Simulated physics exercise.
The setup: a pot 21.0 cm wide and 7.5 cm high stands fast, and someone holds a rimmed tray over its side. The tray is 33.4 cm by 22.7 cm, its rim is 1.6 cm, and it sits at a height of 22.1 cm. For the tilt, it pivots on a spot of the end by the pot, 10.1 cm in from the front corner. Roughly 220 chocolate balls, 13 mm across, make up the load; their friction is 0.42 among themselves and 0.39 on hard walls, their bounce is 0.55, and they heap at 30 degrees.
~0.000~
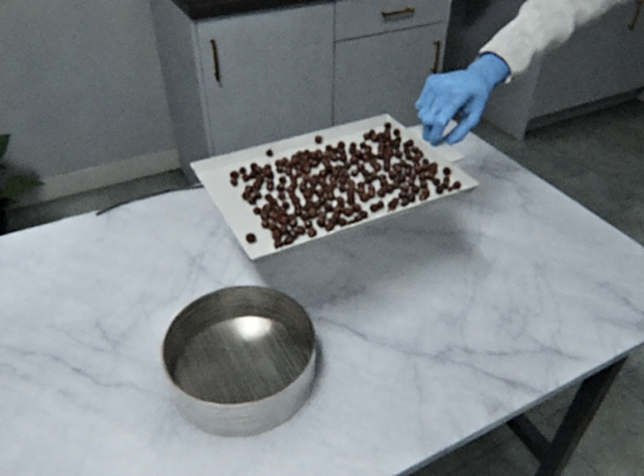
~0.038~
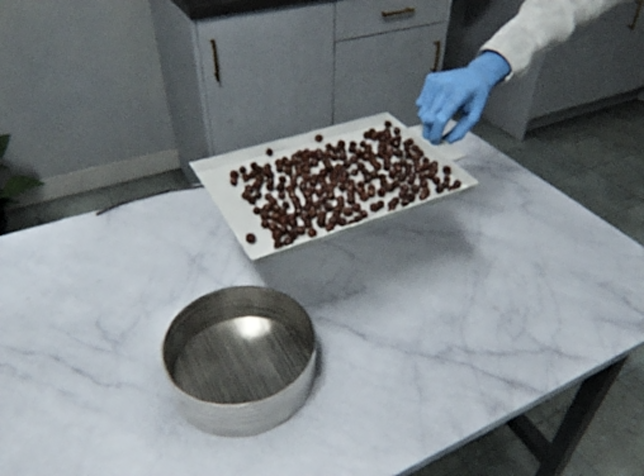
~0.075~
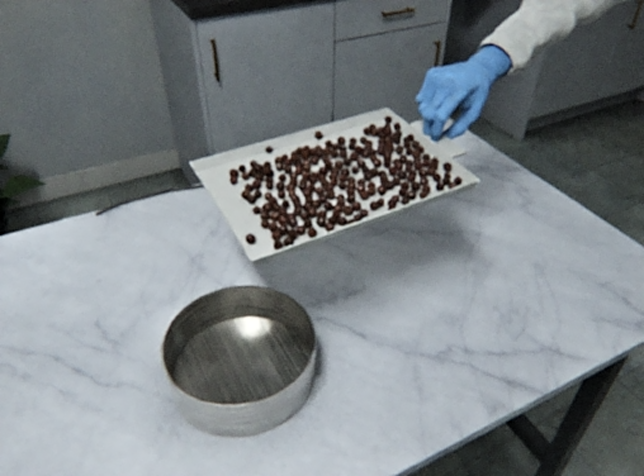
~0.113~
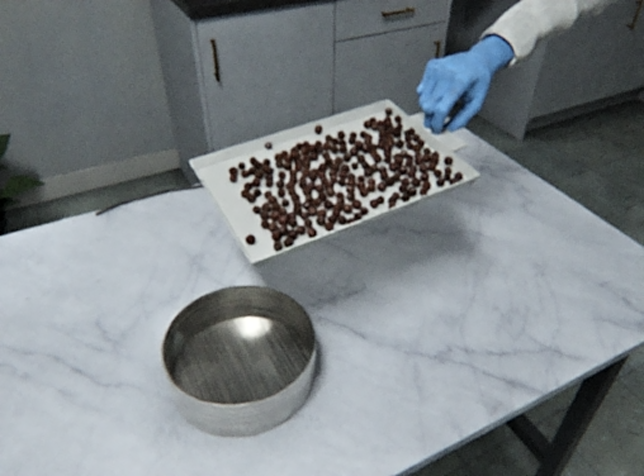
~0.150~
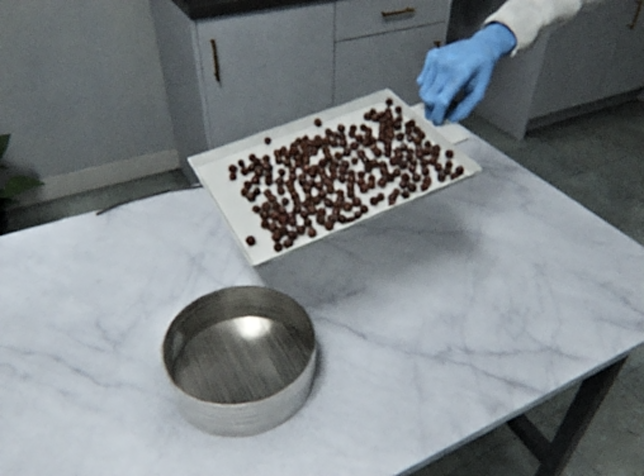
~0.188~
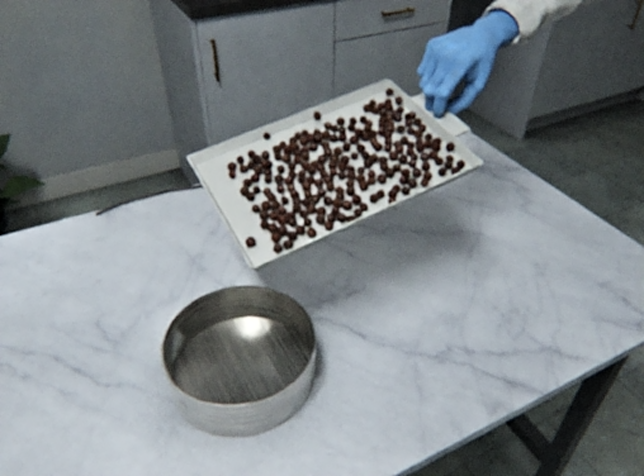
A blue-gloved hand slightly tilting a white tray of small dark brown balls above a marble table beside a round metal pot.
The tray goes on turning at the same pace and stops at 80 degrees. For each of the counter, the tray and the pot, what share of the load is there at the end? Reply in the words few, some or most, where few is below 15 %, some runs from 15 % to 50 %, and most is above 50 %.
Shares - counter: Few; tray: Few; pot: Most.
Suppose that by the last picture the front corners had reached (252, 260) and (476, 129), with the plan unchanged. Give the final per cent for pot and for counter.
Pot 60; counter 40.
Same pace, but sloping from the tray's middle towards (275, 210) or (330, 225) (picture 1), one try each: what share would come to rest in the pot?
Estimate: Some 75 % and some 65 % respectively.
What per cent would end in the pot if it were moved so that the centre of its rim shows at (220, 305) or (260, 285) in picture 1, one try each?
I'd say some 45 per cent for the first and some 20 per cent for the second.
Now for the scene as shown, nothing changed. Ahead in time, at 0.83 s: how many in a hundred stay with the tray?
About 60 per cent.
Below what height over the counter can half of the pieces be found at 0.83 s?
Roughly 20 centimetres.
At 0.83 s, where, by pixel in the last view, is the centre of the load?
Near (263, 265).
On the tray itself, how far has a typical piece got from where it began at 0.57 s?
Roughly 8 cm.
After 0.57 s, tilt 44 degrees; the tray holds 100 %, the pot 0 %.
Then, at 0.83 s, tilt 67 degrees; the tray holds 60 %, the pot 15 %.
Then, at 1.19 s, tilt 80 degrees; the tray holds 5 %, the pot 90 %.
At rest (2.0 s), counter 5 %, tray 0 %, pot 95 %.
